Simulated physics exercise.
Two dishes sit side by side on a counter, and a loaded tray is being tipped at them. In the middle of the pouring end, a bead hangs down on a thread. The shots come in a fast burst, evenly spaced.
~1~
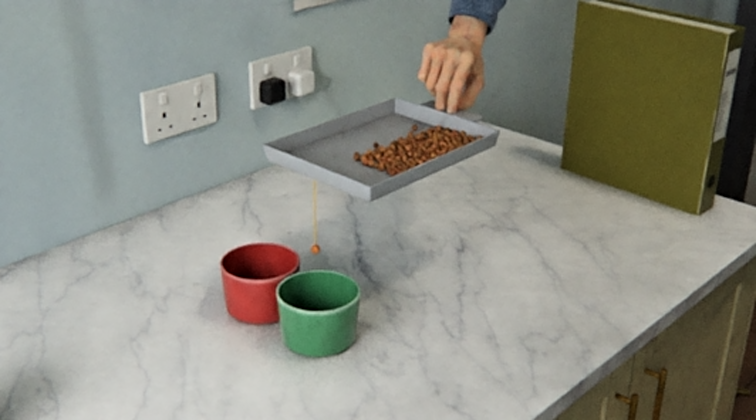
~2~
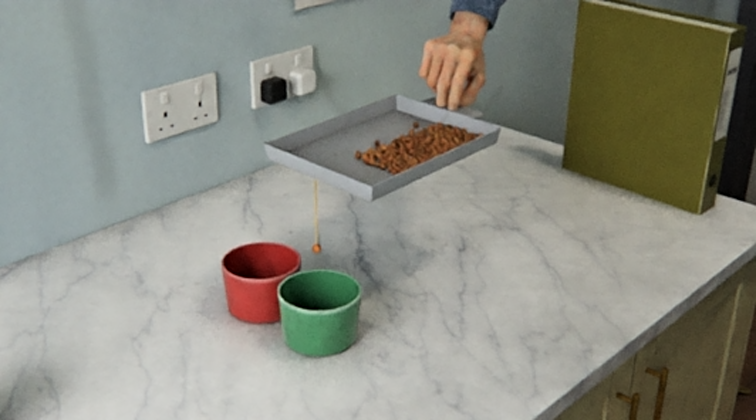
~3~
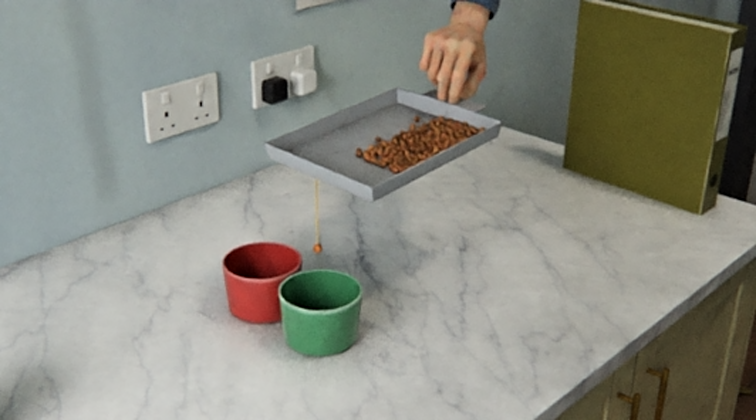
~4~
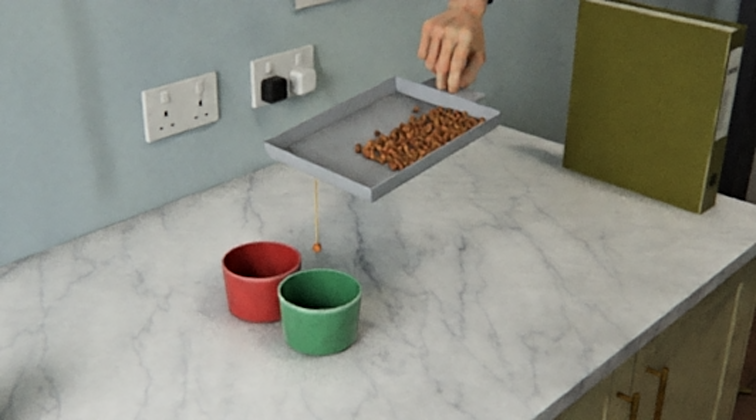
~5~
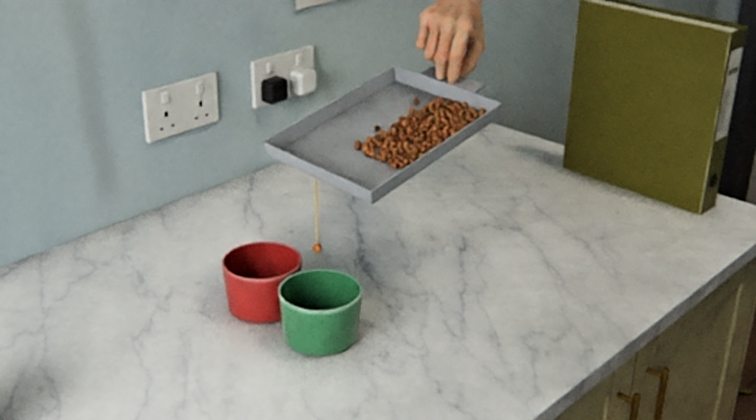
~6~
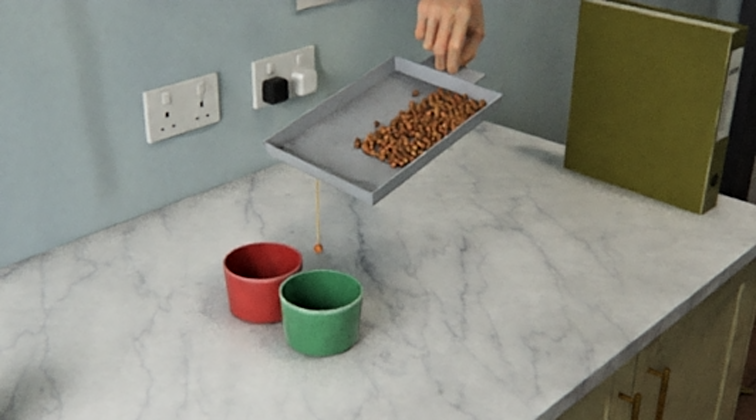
A pale marble kitchen counter against a light blue wall with two sockets is seen from above at an angle. A red dish and a green dish sit side by side, an orange bead hangs on a thread from a grey tray of brown cereal balls, and an olive box file stands at right. The hand steadily raises the tray's far end, steepening its tilt, while the camera stays practically still.
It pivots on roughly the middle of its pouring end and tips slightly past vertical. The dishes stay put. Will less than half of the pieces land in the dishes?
No, most of them land there.
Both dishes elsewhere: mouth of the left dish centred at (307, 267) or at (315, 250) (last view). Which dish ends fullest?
The dish at right, then the dish at right.
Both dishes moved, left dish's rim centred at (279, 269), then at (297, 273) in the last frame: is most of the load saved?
With the first shift the pair saves beyond half; with the second, beyond half.
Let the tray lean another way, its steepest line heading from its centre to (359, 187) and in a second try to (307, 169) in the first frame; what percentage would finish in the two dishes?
50 % and 70 %.
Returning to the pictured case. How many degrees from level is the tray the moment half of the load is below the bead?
I'd put it at about 100 degrees.
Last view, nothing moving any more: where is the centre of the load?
Roughly at (329, 335), give or take.
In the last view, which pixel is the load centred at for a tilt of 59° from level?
I'd mark it close to (359, 172).
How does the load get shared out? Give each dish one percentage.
Per hundred pieces: Left dish roughly 0, right dish roughly 70.
Soon, tray tipped steeply; nearly all on the tray; a stray few in the right dish.
A while on, tray tipped right over; about half on the tray; about a quarter in the right dish; a small part outside both; about a quarter in the air.
Towards the end, tray tipped past a quarter turn; about two thirds in the right dish; a stray few in the left dish; about a quarter outside both.
Finally, tray tipped past a quarter turn; about two thirds in the right dish; a stray few in the left dish; about a quarter outside both.
